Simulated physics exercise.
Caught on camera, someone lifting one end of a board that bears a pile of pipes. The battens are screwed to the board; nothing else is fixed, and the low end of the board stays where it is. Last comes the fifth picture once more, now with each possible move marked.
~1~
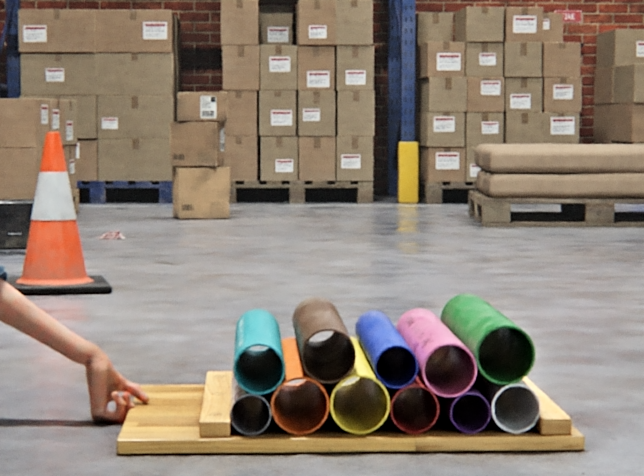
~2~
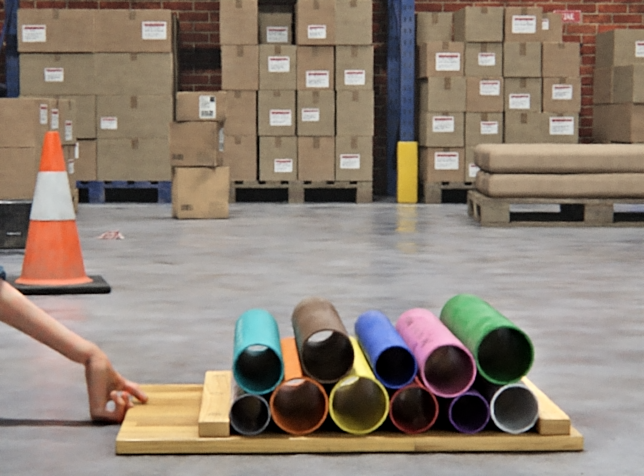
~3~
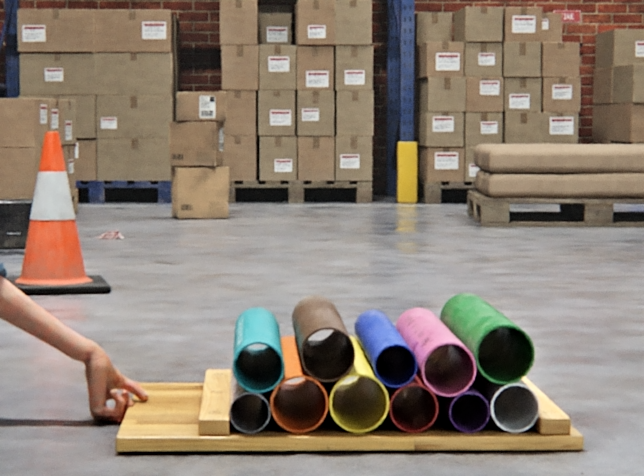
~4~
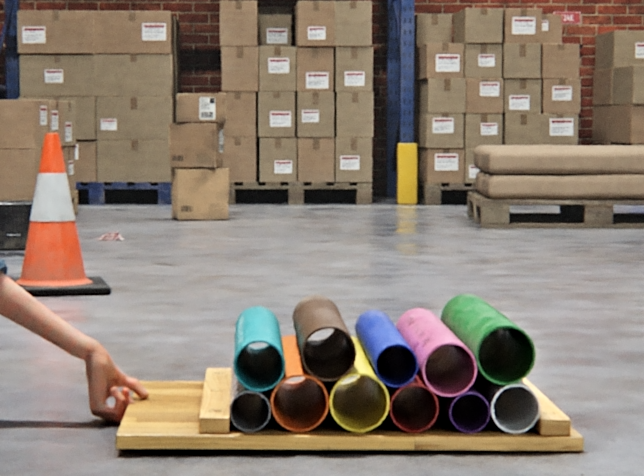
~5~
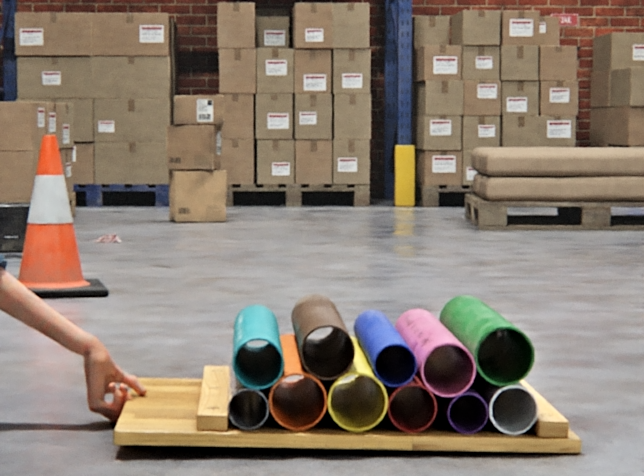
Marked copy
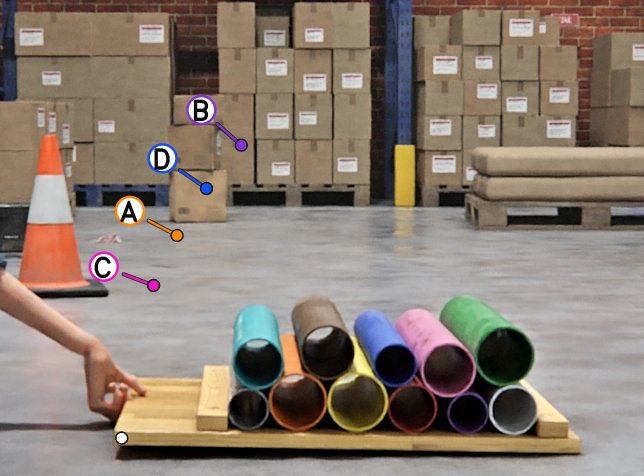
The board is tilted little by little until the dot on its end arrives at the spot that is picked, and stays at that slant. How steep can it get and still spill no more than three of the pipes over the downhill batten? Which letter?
At most to A.
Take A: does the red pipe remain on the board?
The red pipe: Yes.
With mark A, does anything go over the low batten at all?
At A: Yes.
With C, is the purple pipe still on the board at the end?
Yes, with C.
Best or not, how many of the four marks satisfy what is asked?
The number is two.
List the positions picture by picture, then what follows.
The first frame shows white pipe (516, 408); pink pipe (450, 370); blue pipe (396, 367).
The second frame shows blue pipe (395, 367); turquoise pipe (258, 369).
The third frame shows board (342, 406); grey pipe (250, 413); orange pipe (299, 404).
The fourth frame shows board (342, 405); grey pipe (250, 411); orange pipe (300, 403).
The fifth frame shows board (339, 405); grey pipe (248, 408); orange pipe (298, 401).
On the marked copy, A at (177, 235); B at (242, 145); C at (154, 286); D at (206, 188); the white dot at (122, 438).
With A. Early on, board at 16°.
Further on, board at 28°.
At the end, board at 28°, three over the low batten (pink, blue, green).
As for the rest, B six over the low batten; C two over the low batten (pink, green); D five over the low batten.
